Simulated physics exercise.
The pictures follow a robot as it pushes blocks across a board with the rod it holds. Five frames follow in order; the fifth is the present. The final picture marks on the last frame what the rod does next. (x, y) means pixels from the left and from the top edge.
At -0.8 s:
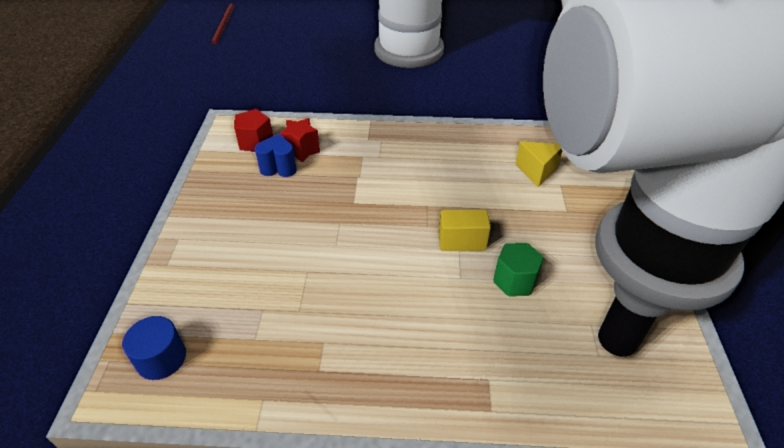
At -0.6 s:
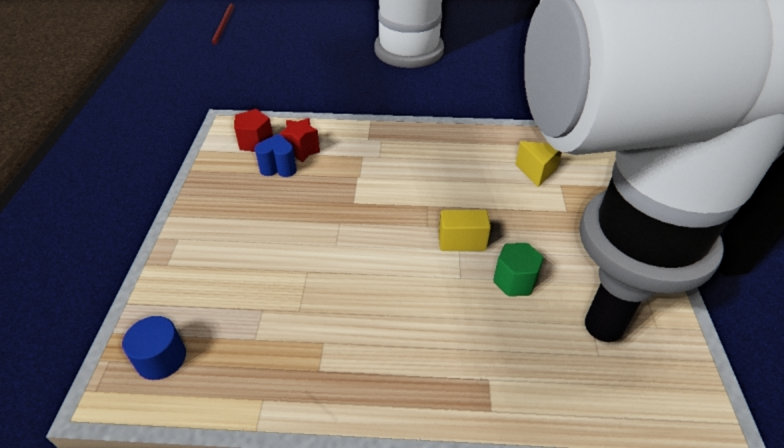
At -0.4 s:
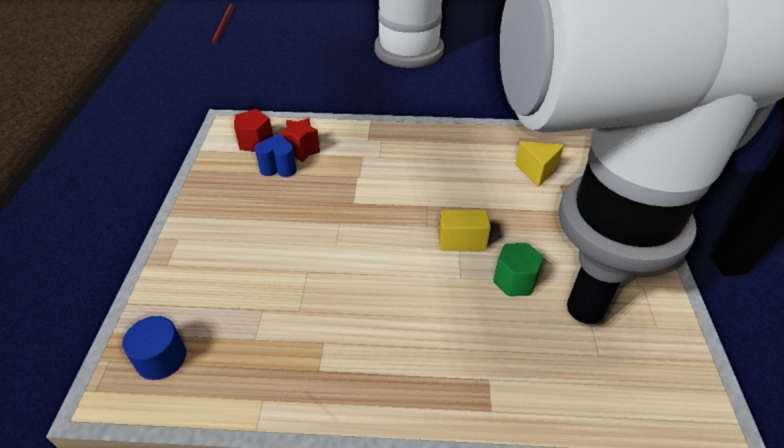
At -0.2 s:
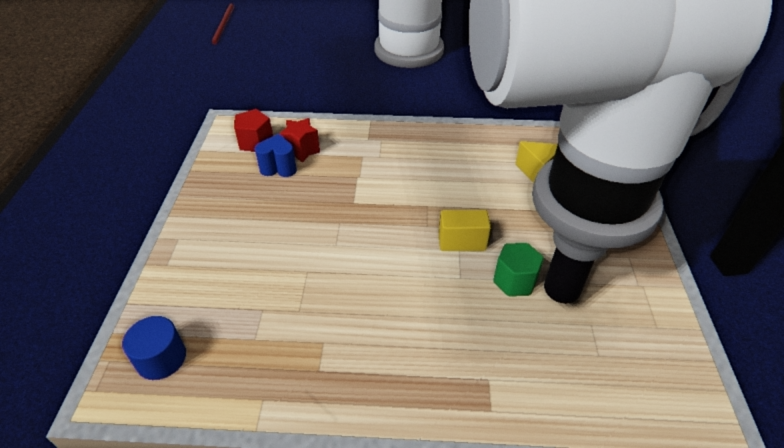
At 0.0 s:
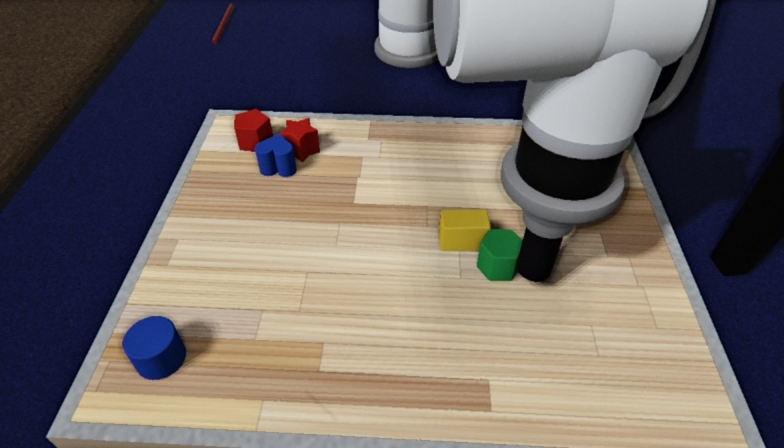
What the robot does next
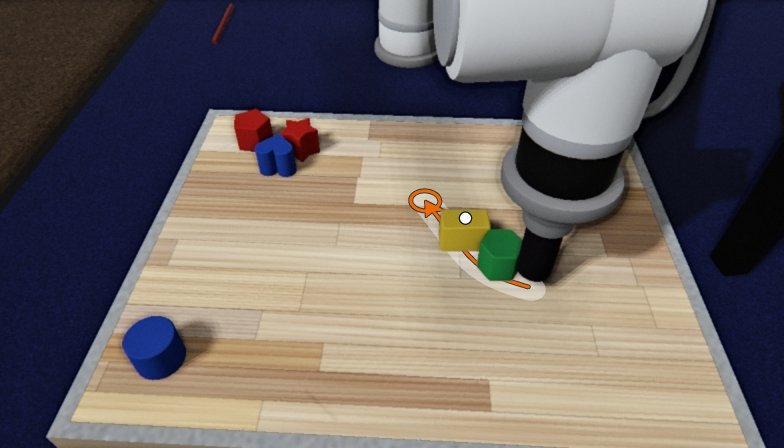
The robot arm moves left across the board and nudges the green block toward the yellow one.
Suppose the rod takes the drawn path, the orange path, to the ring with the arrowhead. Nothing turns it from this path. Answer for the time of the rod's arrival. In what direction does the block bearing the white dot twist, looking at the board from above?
It turns counter-clockwise.
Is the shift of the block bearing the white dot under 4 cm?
No.
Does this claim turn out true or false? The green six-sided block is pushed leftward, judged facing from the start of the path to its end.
My answer: False.
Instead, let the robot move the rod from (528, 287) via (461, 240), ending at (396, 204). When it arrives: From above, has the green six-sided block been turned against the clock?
My answer is no.
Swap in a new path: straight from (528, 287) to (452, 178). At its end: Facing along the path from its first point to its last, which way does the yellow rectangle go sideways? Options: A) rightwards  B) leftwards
B: Leftwards.
The drawn path runs from (528, 287) through (479, 265) and (449, 232) to (425, 201); the dot is on the yellow rectangle.
What follows on the original path. One third of the way, rod at (482, 247); yellow rectangle at (448, 196), turned 50° anticlockwise; green six-sided block at (471, 215), turned 60° clockwise.
Two thirds of the way, rod at (451, 214); yellow rectangle at (424, 168), turned 50° anticlockwise; green six-sided block at (445, 184), turned 65° clockwise.
At the end, rod at (426, 183); yellow rectangle at (402, 142), turned 50° anticlockwise; green six-sided block at (422, 156), turned 65° clockwise.
